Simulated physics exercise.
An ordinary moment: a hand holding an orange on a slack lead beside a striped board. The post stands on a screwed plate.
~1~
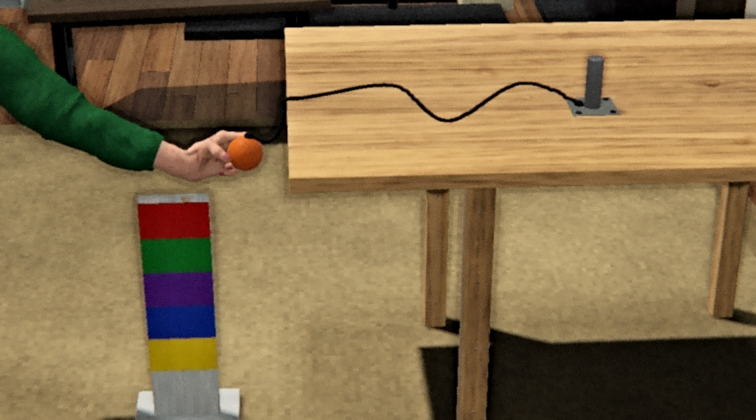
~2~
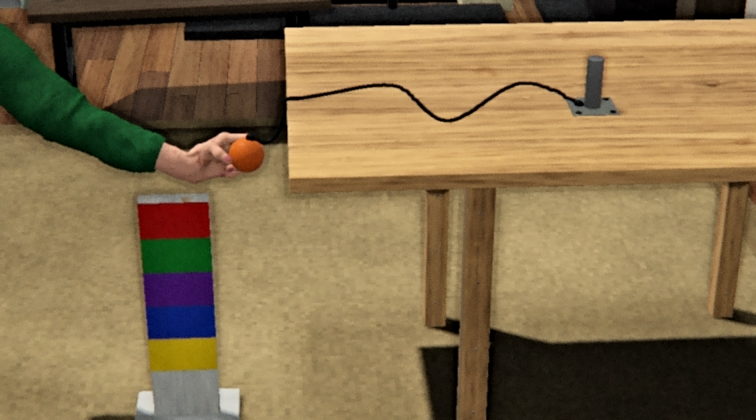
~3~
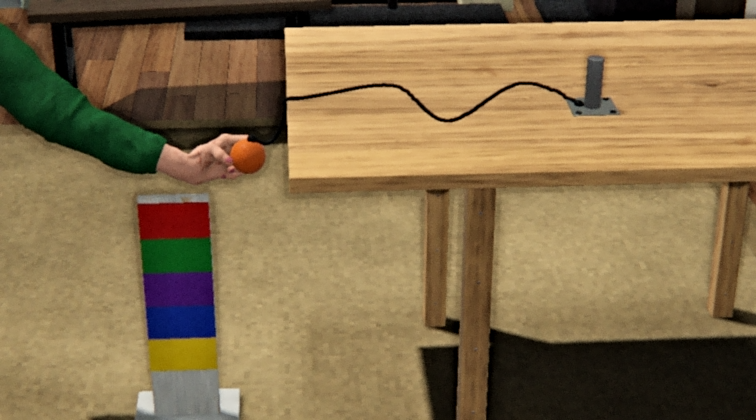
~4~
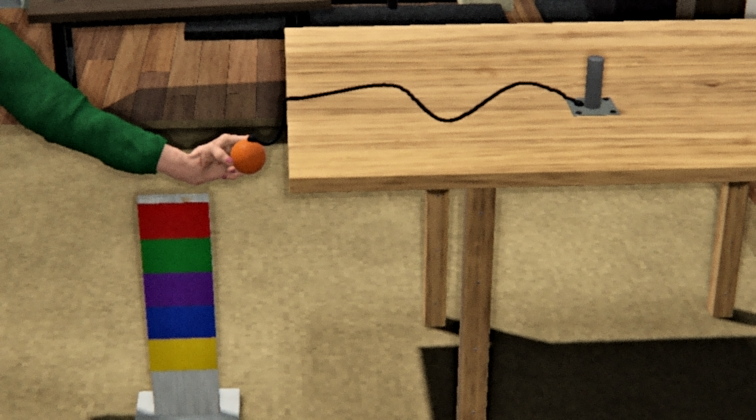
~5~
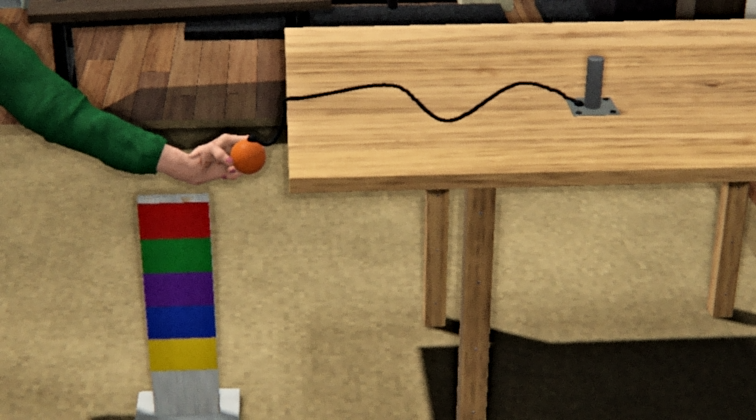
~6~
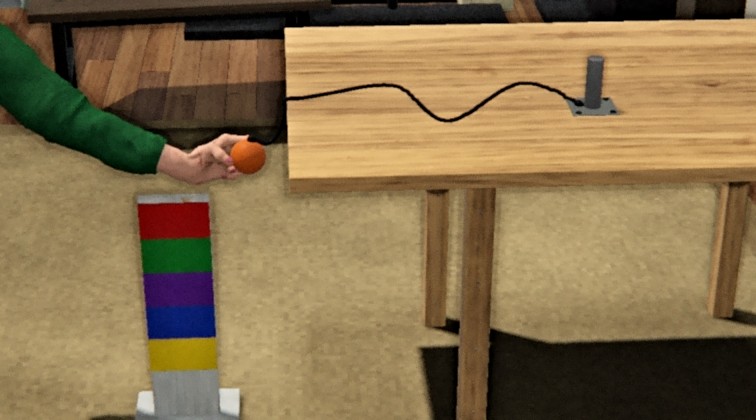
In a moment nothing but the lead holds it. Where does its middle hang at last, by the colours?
Its centre hangs level with the blue band.
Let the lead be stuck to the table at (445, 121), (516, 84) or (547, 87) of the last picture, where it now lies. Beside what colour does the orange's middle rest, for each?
It would be green; purple; purple.
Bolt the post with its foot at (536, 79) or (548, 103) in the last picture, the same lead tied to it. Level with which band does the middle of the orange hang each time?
One after the other, yellow; yellow.
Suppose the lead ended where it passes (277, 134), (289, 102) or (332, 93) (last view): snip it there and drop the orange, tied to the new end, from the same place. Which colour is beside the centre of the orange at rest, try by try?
In that order: Purple; green; red.
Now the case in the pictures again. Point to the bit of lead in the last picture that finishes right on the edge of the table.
That spot is around (412, 96).
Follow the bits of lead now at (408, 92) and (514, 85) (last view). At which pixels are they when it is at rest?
About (287, 124), and the other about (483, 107).
Soon after, orange near (272, 308); level with blue.
Then, orange near (307, 320); level with blue.
At rest, orange near (293, 322); level with blue. Its middle rests at the blue band.
